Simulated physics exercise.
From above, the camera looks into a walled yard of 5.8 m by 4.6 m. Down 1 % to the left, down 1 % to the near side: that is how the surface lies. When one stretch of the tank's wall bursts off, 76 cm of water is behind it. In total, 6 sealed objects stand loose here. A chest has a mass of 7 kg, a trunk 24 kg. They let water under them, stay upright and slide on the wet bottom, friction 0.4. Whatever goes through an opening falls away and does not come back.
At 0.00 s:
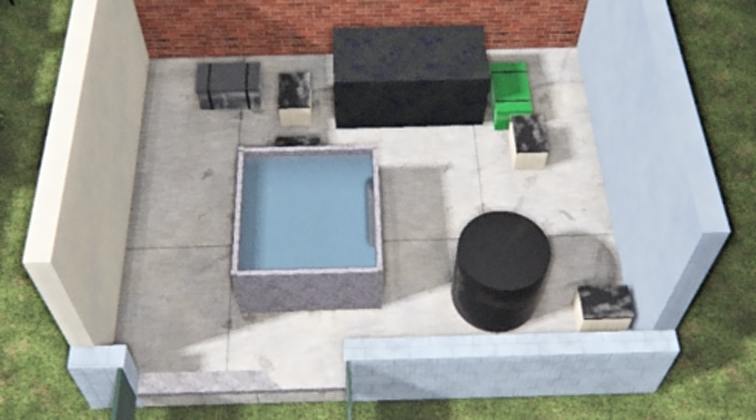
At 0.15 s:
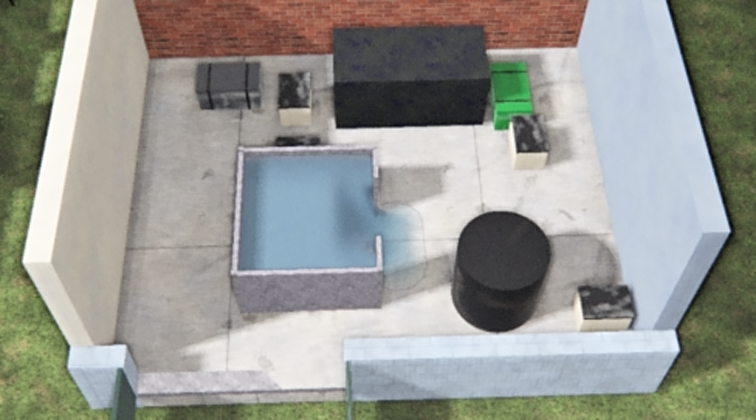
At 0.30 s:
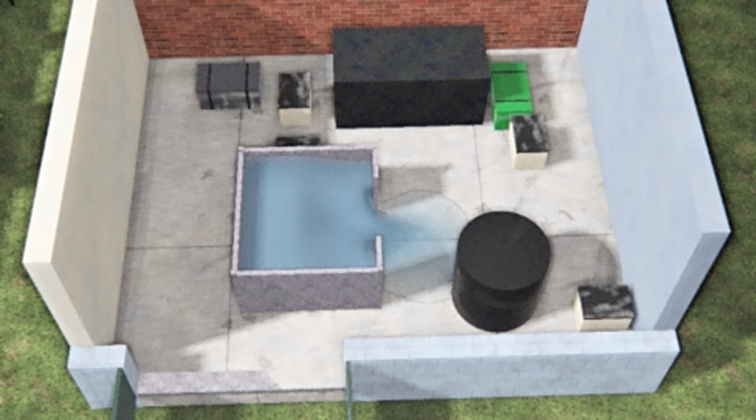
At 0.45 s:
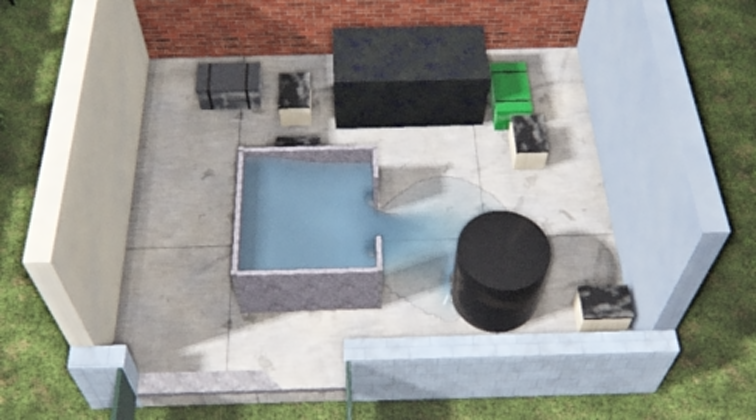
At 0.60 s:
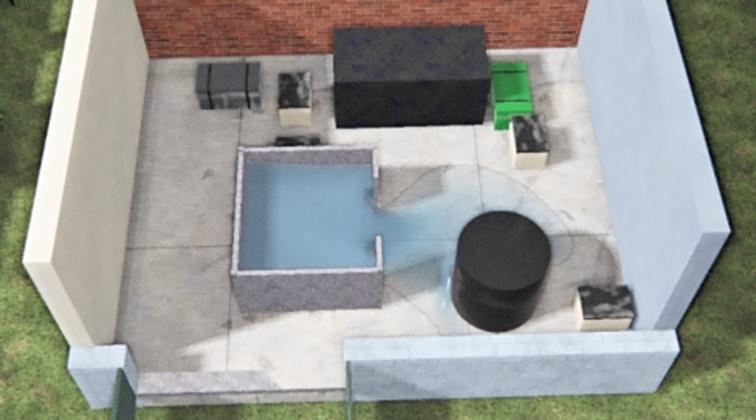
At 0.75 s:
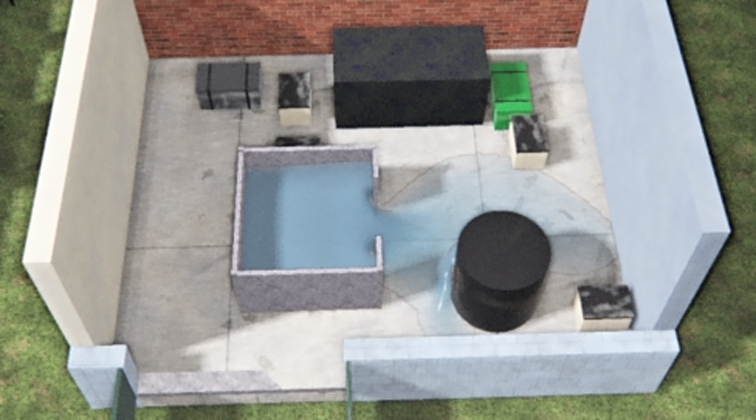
In the video, part of the right wall of a square water tank opens in a walled yard, and water pours through the gap, spreading rightward around a black cylinder while the surrounding boxes and green trunk stay still.
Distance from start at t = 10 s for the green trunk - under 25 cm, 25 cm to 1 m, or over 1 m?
Band: Over 1 m.
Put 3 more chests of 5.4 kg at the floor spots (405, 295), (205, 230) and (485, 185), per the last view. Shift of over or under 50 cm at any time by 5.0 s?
Order as asked - farther, not as far, farther.
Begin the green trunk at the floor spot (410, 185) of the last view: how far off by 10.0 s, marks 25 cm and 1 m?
What happens is that it covers a big distance.
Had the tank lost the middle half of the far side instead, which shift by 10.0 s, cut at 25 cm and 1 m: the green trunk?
In that scenario the green trunk would have stayed in place.
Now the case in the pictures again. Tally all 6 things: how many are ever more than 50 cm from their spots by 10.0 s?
I make it 4.
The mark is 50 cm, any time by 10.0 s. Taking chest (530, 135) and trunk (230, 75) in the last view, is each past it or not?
In turn: Past it, short of it.
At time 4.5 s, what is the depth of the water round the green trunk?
The depth there is around 16 cm.
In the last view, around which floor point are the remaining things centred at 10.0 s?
I'd say about (341, 160) in the last view.
After 2.0 s the green trunk is near (516, 80), 0.1 m from its start, aground; 0 of 6 are out; 2 afloat.
After 4.5 s the green trunk is near (515, 82), 0.0 m from its start, afloat; 0 of 6 are out; 3 afloat.
After 7.0 s the green trunk is near (491, 132), 0.8 m from its start, afloat; 0 of 6 are out; 4 afloat.
After 10.0 s the green trunk is near (299, 138), 2.8 m from its start, aground; 0 of 6 are out; 4 afloat.
